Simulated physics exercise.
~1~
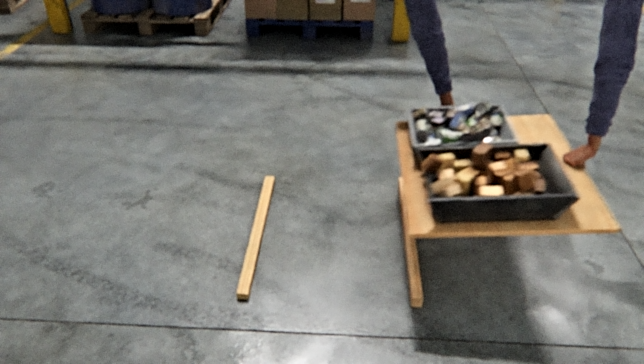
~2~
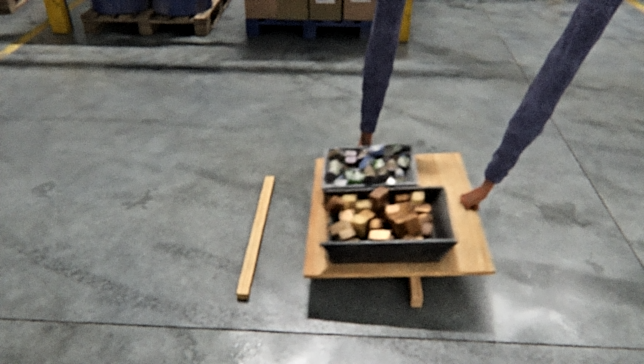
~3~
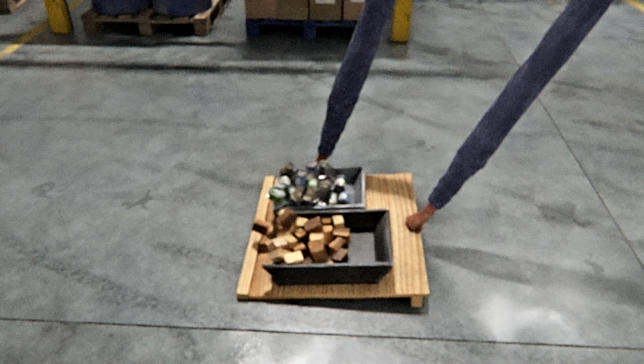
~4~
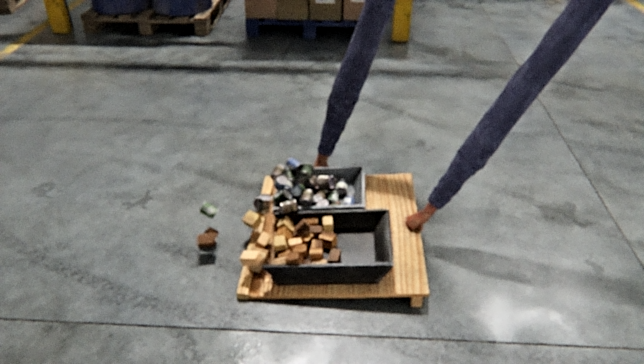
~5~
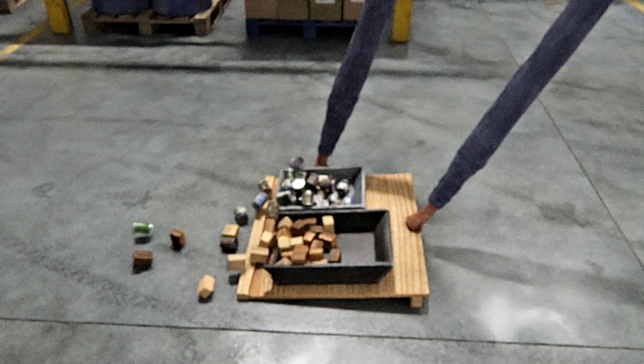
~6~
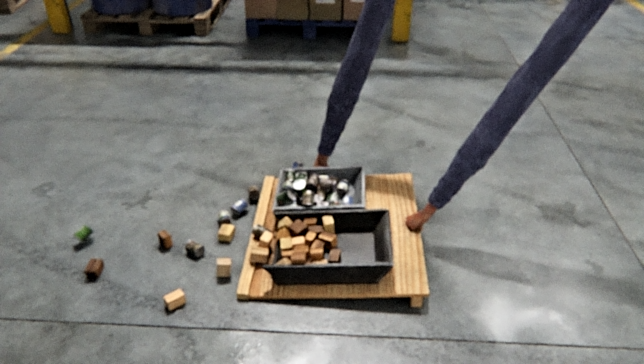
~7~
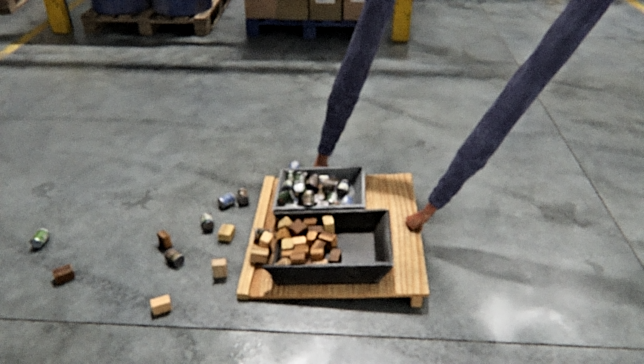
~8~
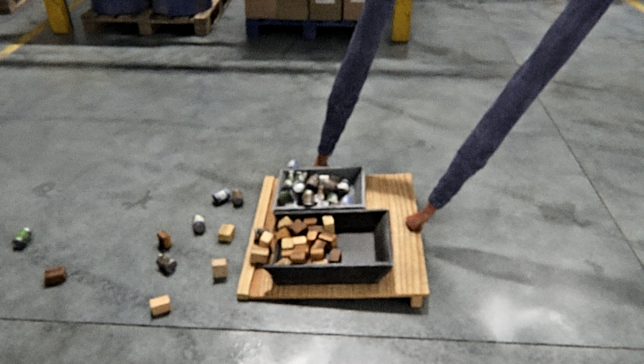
The footage shows two hands swinging a wooden board, carrying a black crate of wooden blocks and a grey crate of small tins, down leftward against a wooden strip on a concrete floor, where it stops abruptly; some blocks and tins spill left and settle scattered, while most remain in the crates.
